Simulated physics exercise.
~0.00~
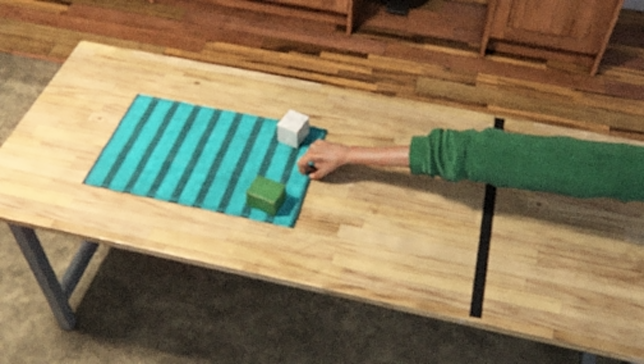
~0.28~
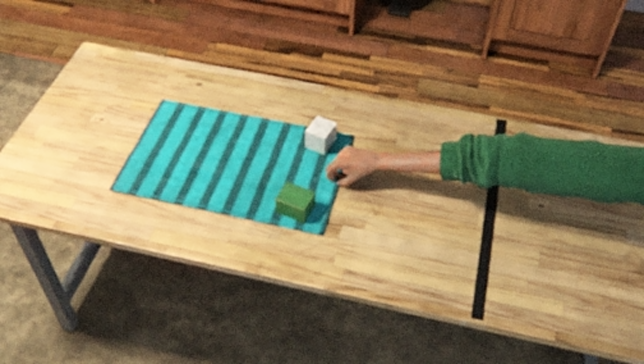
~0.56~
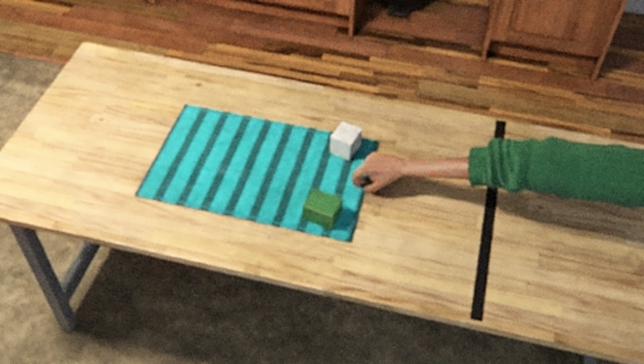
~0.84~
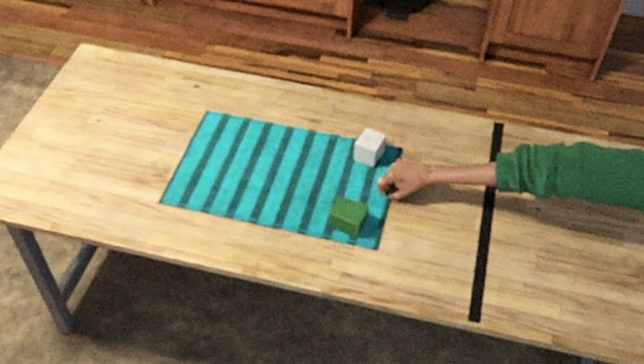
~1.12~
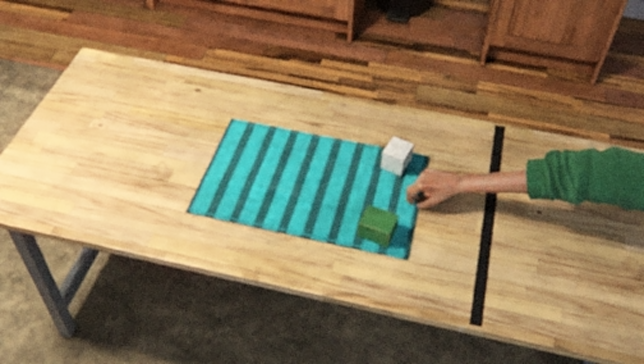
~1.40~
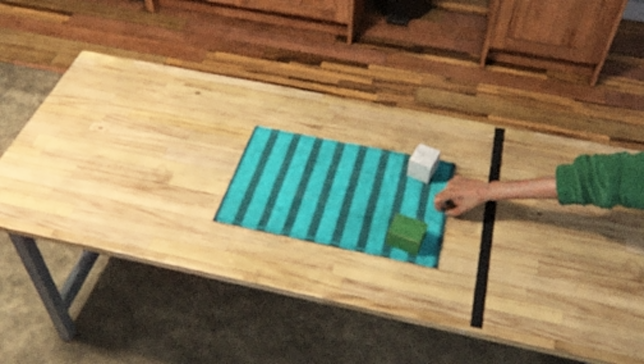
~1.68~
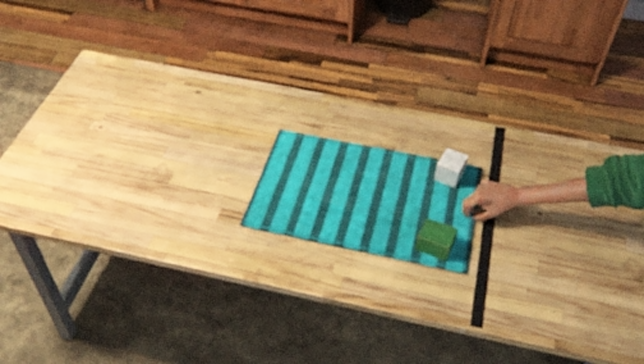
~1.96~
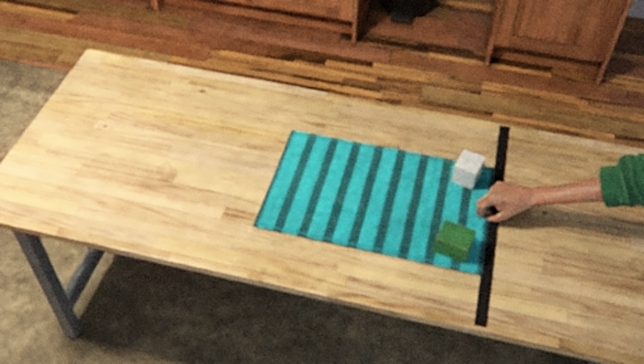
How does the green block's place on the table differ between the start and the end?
At the start the green block is near the middle of the table, well to the left of the black tape. By the end it is farther right and slightly nearer the front edge, sitting just left of the tape.
A hand in a green sleeve pulled a striped turquoise cloth to the right across a wooden table, carrying a white block and a green block along, until its edge reached the black tape with both blocks still on it.
